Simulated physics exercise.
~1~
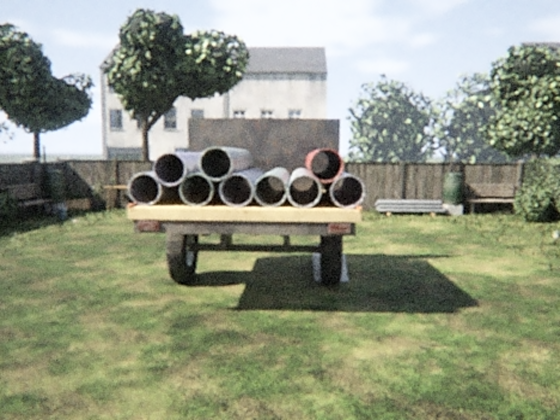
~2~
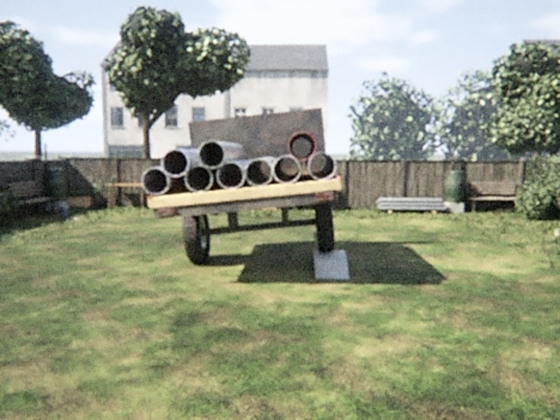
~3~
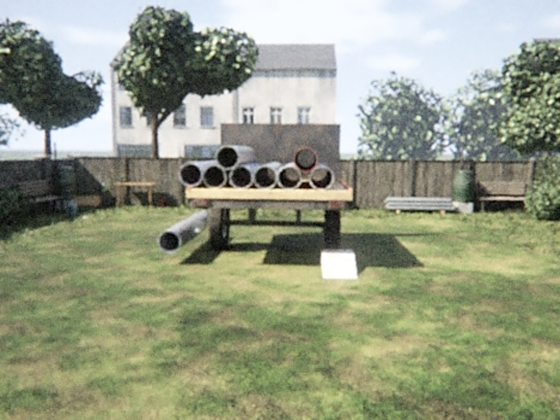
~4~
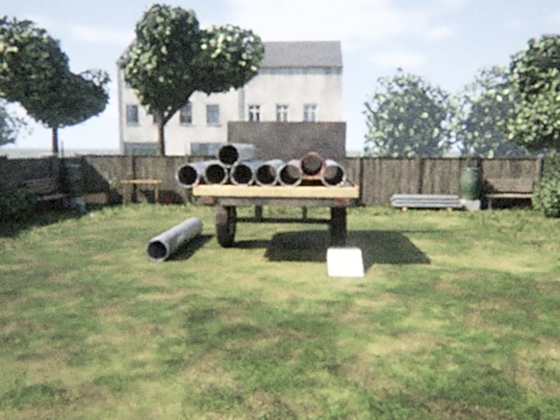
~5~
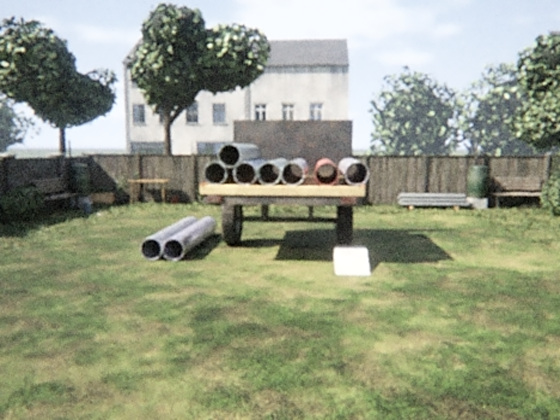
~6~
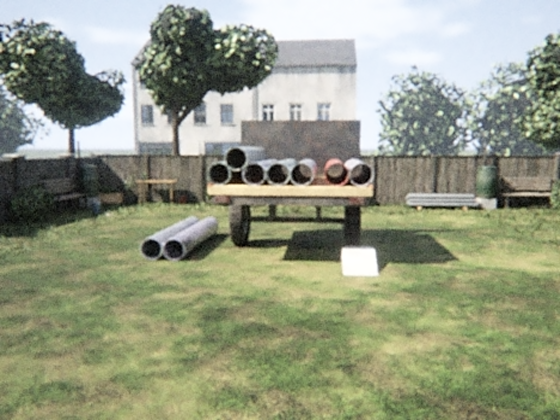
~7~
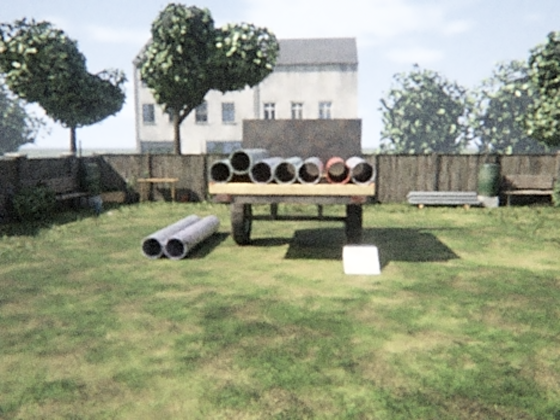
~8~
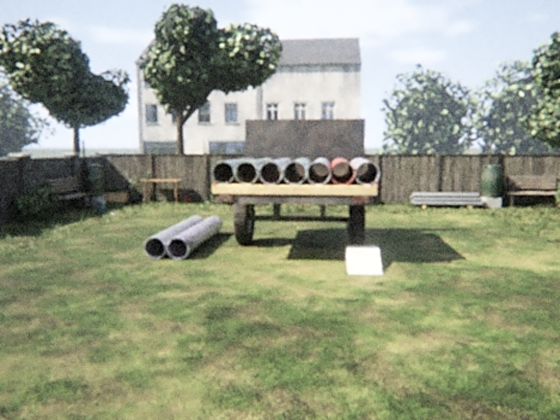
A trailer stacked with steel pipes tilted as one wheel went over a white block on the lawn, and two pipes rolled off the left side onto the grass, while the red-marked one stayed aboard with the rest, settled in a single row.
